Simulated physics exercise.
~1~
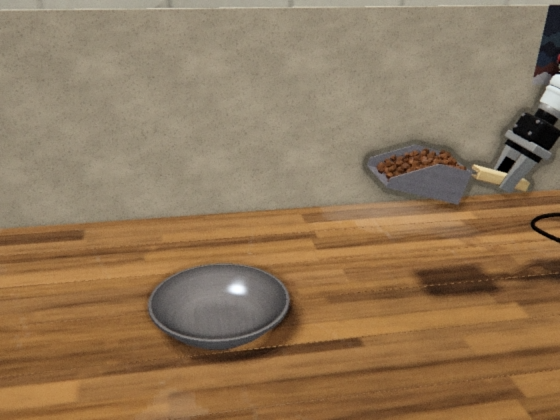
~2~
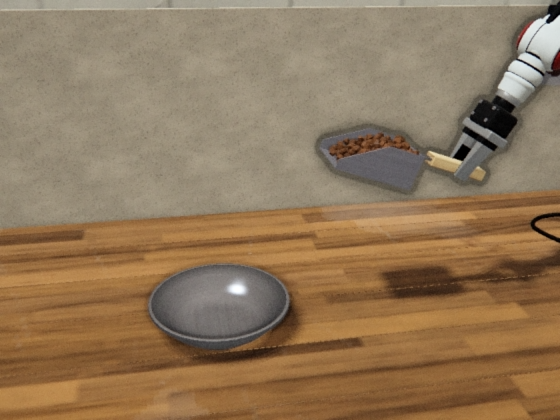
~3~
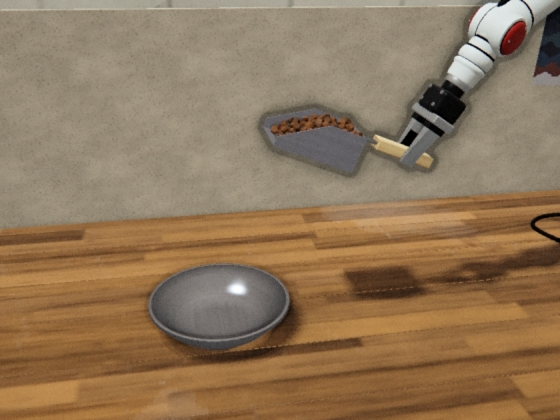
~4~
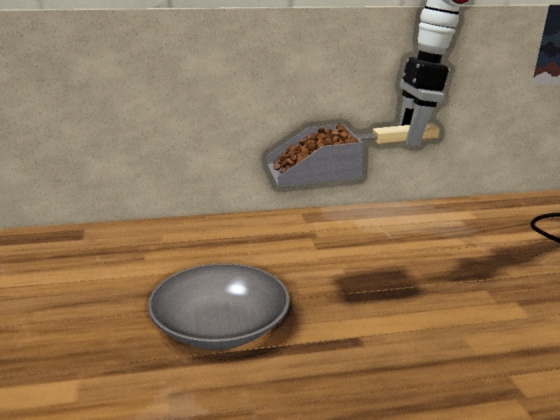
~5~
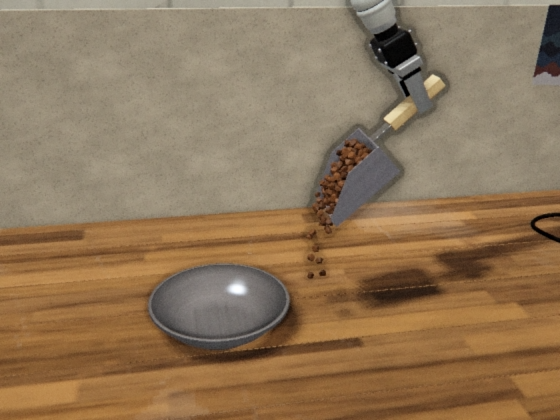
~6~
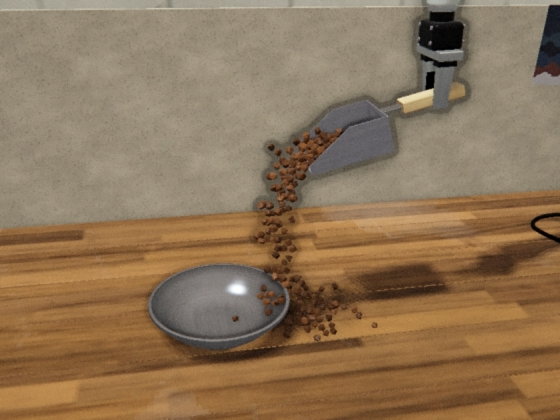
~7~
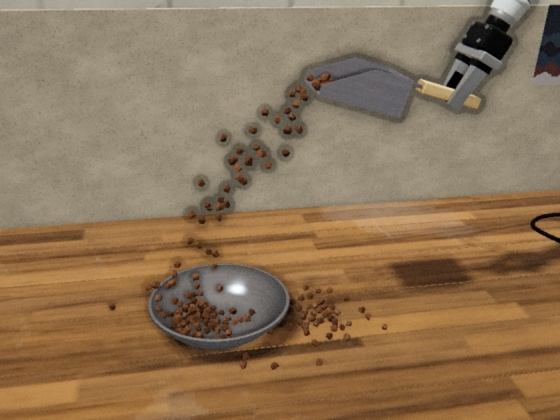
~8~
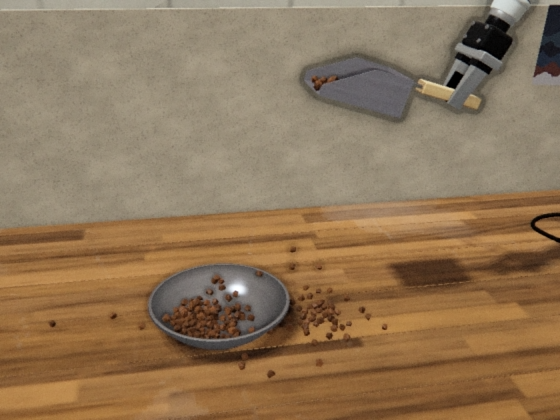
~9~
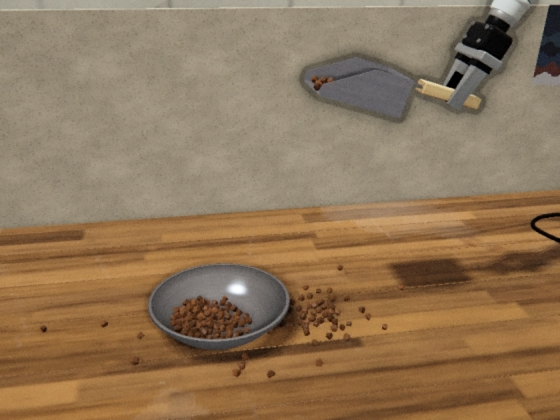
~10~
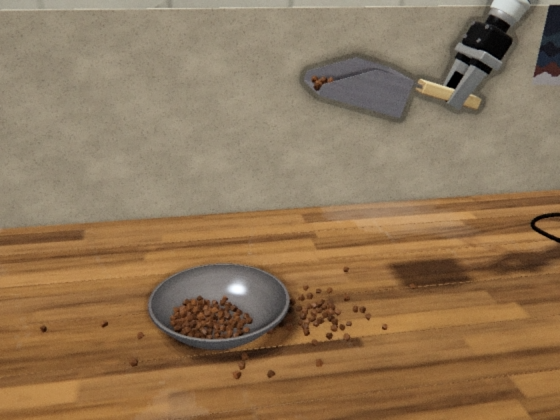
On a wooden counter, a robot arm moves a scoop left and tips brown pellets, some filling a grey bowl, others scattering around it.
